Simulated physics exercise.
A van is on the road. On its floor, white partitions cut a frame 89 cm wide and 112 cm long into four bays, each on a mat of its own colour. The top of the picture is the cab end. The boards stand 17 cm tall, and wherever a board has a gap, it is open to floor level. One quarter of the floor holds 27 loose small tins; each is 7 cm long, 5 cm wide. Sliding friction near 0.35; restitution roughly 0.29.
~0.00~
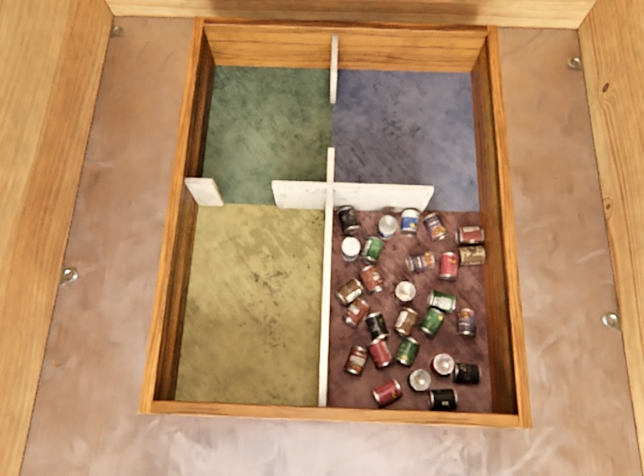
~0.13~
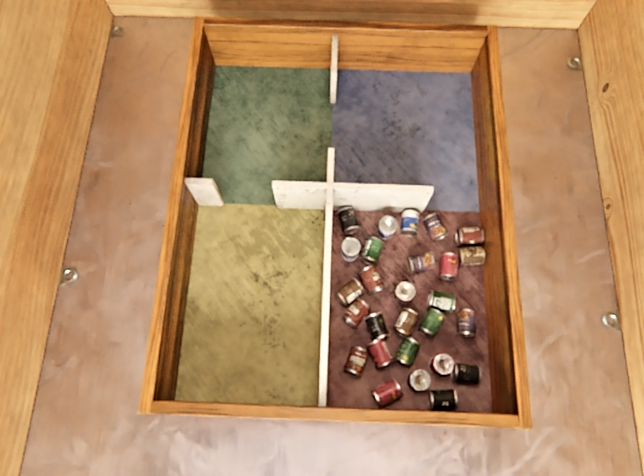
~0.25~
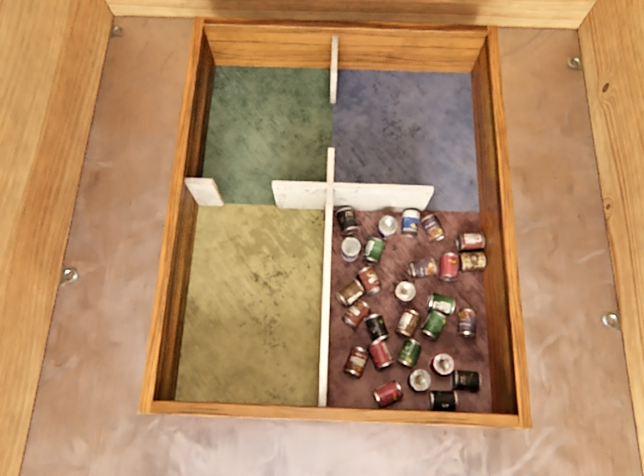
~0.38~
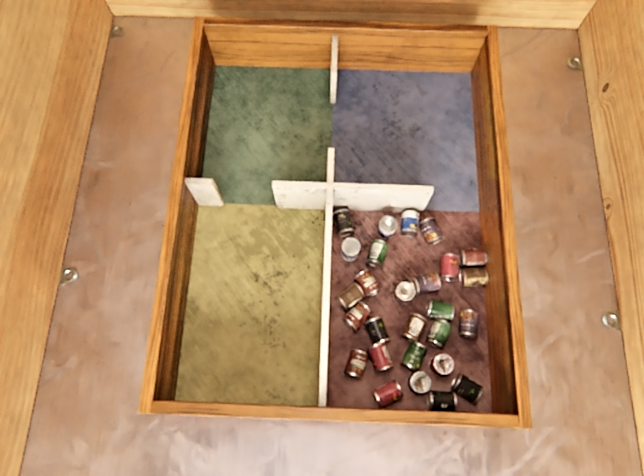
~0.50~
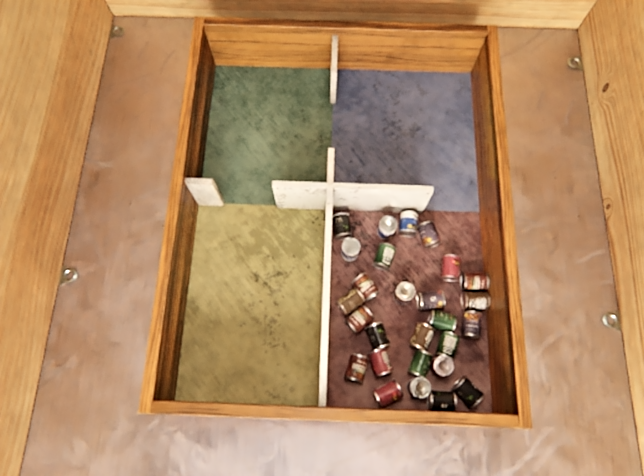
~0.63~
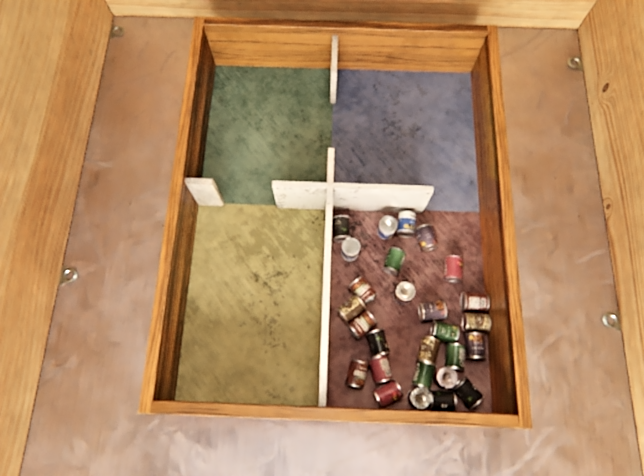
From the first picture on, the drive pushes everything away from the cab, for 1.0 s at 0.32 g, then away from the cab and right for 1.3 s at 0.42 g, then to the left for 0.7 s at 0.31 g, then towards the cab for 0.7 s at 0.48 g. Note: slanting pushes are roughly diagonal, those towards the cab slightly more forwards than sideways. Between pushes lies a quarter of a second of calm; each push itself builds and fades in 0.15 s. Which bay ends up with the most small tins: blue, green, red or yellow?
The red bay.
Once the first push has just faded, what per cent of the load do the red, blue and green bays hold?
The split is red 100, blue 0, green 0 percent.
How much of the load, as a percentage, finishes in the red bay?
About 80 per cent.
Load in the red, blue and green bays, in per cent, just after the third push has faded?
In per cent: Red 100, blue 0 and green 0.
After push 1 (1.24 s), 27 in the red bay.
After push 2 (2.79 s), 27 in the red bay.
After push 3 (3.74 s), 27 in the red bay.
After push 4 (4.69 s), 21 in the red bay and 6 in the blue bay.
Outcome (at 5.20 s), 21 in the red bay and 6 in the blue bay.
